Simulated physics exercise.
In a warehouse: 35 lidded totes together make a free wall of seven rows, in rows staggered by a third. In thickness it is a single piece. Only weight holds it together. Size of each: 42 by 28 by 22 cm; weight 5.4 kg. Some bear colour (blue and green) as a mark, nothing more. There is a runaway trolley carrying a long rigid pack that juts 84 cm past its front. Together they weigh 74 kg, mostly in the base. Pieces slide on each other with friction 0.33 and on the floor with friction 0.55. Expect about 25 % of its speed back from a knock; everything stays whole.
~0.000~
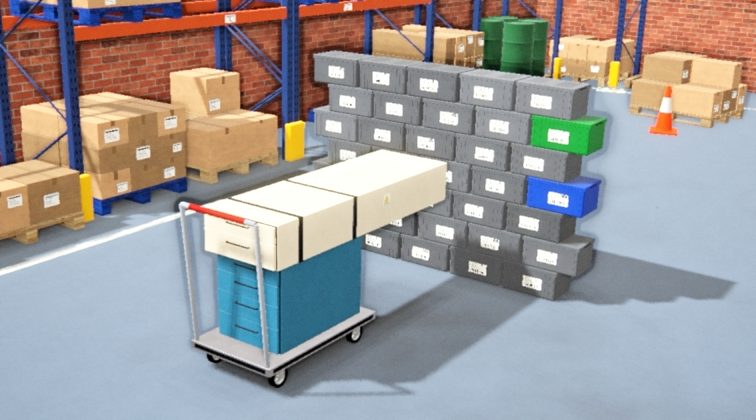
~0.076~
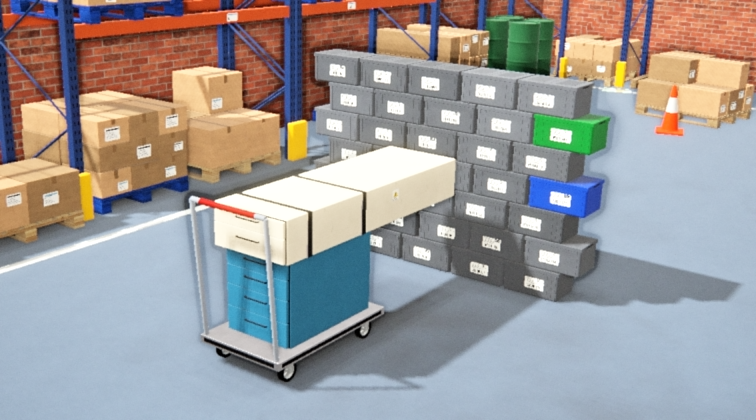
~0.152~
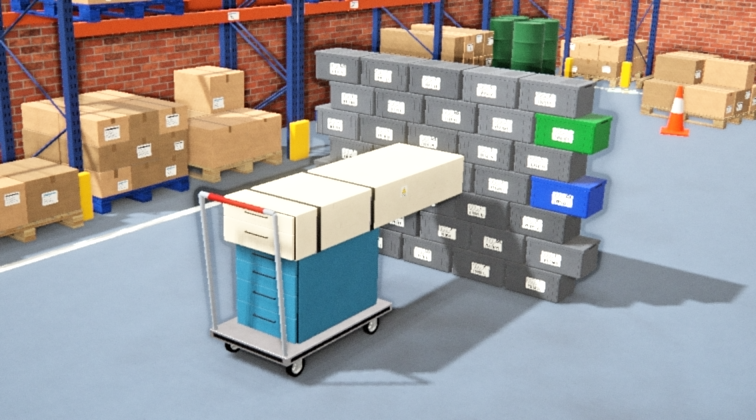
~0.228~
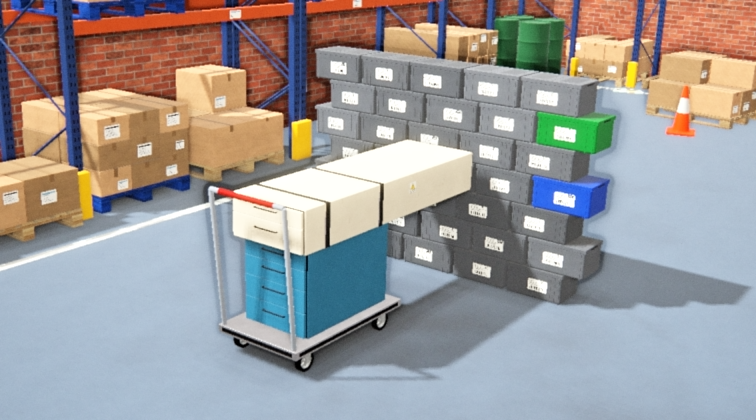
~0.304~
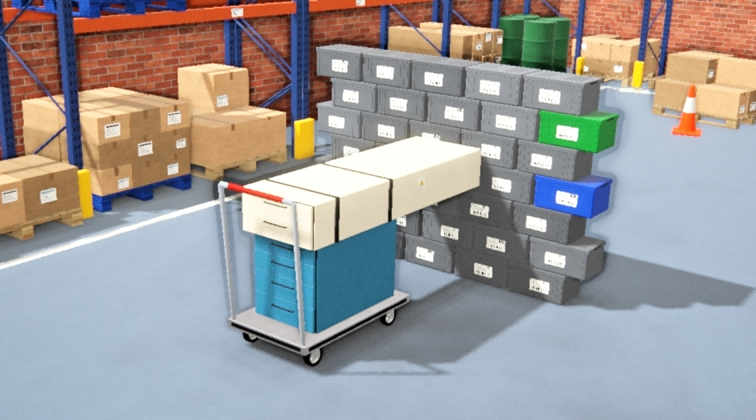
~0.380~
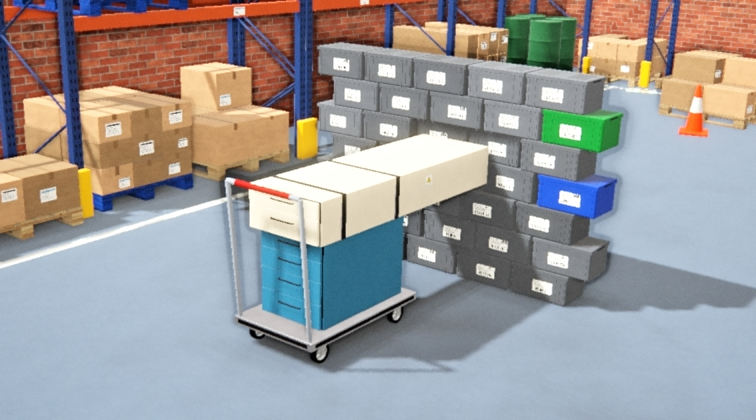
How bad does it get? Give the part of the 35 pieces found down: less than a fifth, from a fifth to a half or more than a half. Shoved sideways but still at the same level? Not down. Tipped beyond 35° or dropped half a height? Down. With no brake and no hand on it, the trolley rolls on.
I'd say the part that goes down is smaller than a fifth.
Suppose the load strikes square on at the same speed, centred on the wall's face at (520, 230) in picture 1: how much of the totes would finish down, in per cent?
Result if so: 0 per cent.
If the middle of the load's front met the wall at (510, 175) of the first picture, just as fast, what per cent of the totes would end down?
I'd put it at around 30 percent.
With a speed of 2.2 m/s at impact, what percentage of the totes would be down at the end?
At that speed, around 50 percent of them would finish down.
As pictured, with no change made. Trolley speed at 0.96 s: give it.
I'd put it at roughly 0.1 m/s.
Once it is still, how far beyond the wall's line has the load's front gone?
Something like 10 cm.
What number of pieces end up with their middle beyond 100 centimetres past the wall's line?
Estimate: Close to 0 pieces.
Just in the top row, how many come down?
That row gives 0 in all.
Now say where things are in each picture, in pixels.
In the first picture (each place is the centre of the face we see best; the camera moves round a little), load (442, 176) 40 cm short of the wall; green tote (559, 136); blue tote (554, 198); all as stacked.
In the second picture, load (451, 172) 30 cm short of the wall; green tote (562, 135).
In the third picture, load (459, 169) 20 cm short of the wall; green tote (564, 134).
In the fourth picture, load (468, 165) 11 cm short of the wall; green tote (566, 134).
In the fifth picture, load (476, 162) just touching; green tote (568, 132).
In the sixth picture, load (484, 159) 58 mm into the wall's line; blue tote (566, 197); green tote (571, 131); 5 have shifted.
By 0.50 s, load 12 cm past the wall's line, still rolling; none of the 35 totes down, 12 disturbed.
By 0.96 s, load 16 cm past the wall's line, still rolling; none of the 35 totes down, 17 disturbed; blue tote moved 18 mm.
When it is over (1.7 s), load 12 cm past the wall's line, stopped; none of the 35 totes down, 15 disturbed; blue tote moved 23 mm; green tote unmoved. That is 0 per cent. In pixels of the last frame, middles, blue tote near (577, 194), green tote near (581, 128).
